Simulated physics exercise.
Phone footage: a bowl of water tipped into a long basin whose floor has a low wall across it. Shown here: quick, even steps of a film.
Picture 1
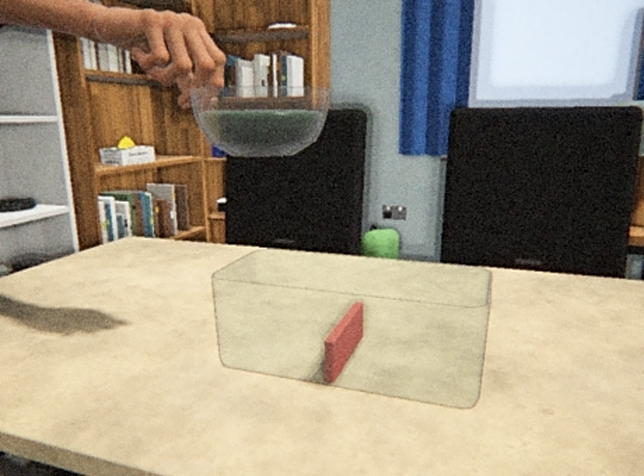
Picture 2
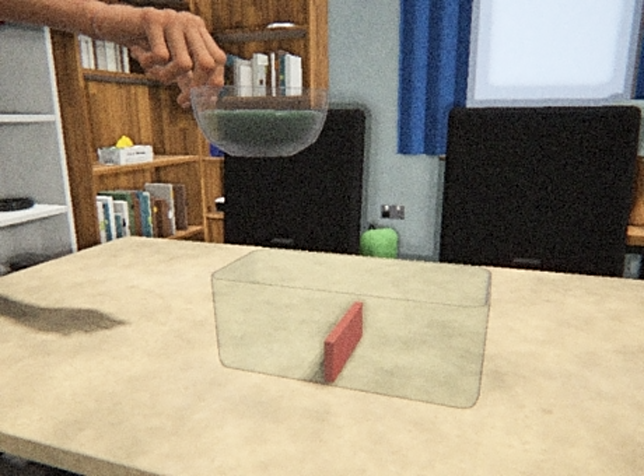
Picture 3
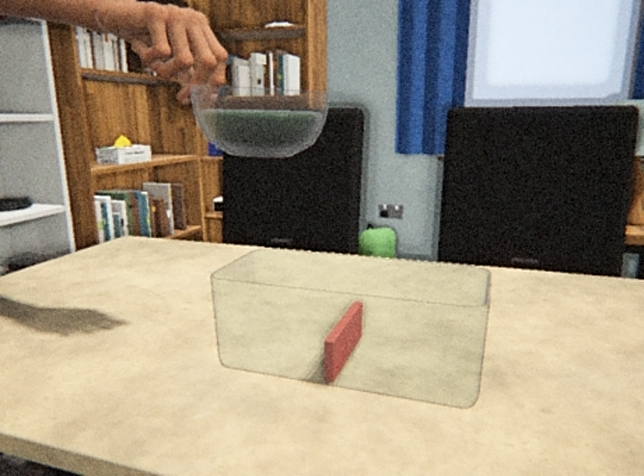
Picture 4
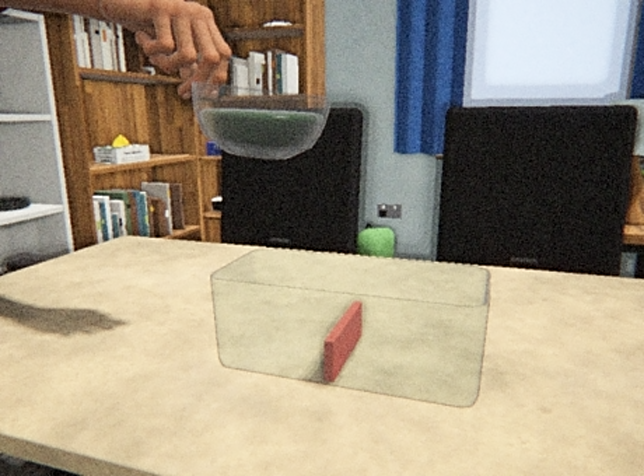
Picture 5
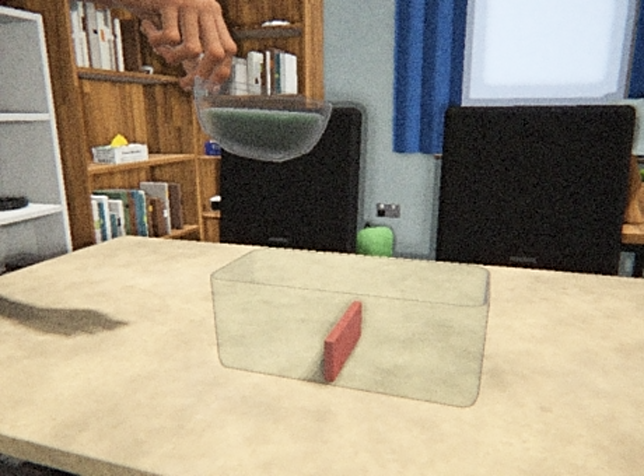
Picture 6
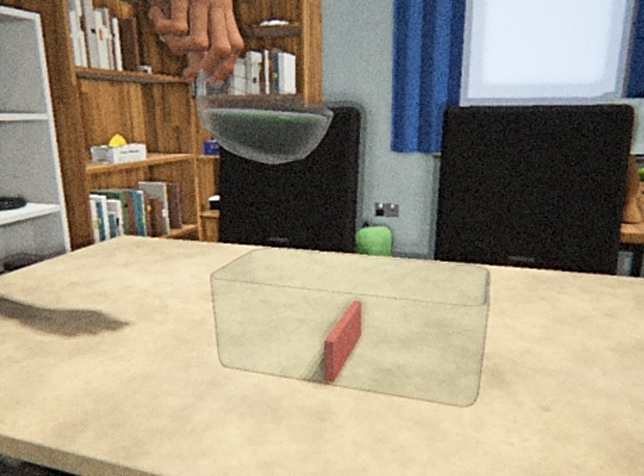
A hand gradually tilting a clear glass bowl of water rightward above a long transparent basin with a low red wall inside.
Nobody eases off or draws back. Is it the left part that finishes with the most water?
No, the right compartment will collect the most.
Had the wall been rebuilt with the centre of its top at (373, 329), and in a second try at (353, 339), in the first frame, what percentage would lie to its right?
40 % then 60 %.
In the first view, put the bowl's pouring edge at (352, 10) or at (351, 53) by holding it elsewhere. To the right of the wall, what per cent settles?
Near 85 % and 85 %.
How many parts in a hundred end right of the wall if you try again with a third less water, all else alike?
60 %.
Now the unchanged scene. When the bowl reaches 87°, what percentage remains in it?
25 per cent, roughly.
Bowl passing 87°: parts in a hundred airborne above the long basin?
About 50 per cent.
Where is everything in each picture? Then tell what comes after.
Tilt 0°; pouring edge (324, 91); surface from (210, 114) to (322, 113); the long basin's rim runs from (235, 263) to (490, 289); the wall's top is at (346, 321), in the first picture.
Tilt 1°; pouring edge (324, 92); surface from (210, 114) to (321, 113), in the second picture.
Tilt 3°; pouring edge (325, 95); surface from (210, 112) to (321, 114), in the third picture.
Tilt 7°; pouring edge (326, 100); surface from (211, 111) to (322, 116), in the fourth picture.
Tilt 13°; pouring edge (327, 108); surface from (211, 111) to (324, 116), in the fifth picture.
Tilt 20°; pouring edge (328, 117); surface from (213, 111) to (327, 118), in the sixth picture.
A moment on, the tilt is 87° and 26 per cent is still to pour, 0 is left of the wall and 23 right of it.
Next, the tilt is 119° and 0 per cent is still to pour, 26 is left of the wall and 70 right of it.
Then the tilt is 121° and 0 per cent is still to pour, 29 is left of the wall and 70 right of it.
Later the tilt is 121° and 0 per cent is still to pour, 29 is left of the wall and 70 right of it.
Finally, 29 per cent lies left of the wall, 70 right of it and 1 outside.
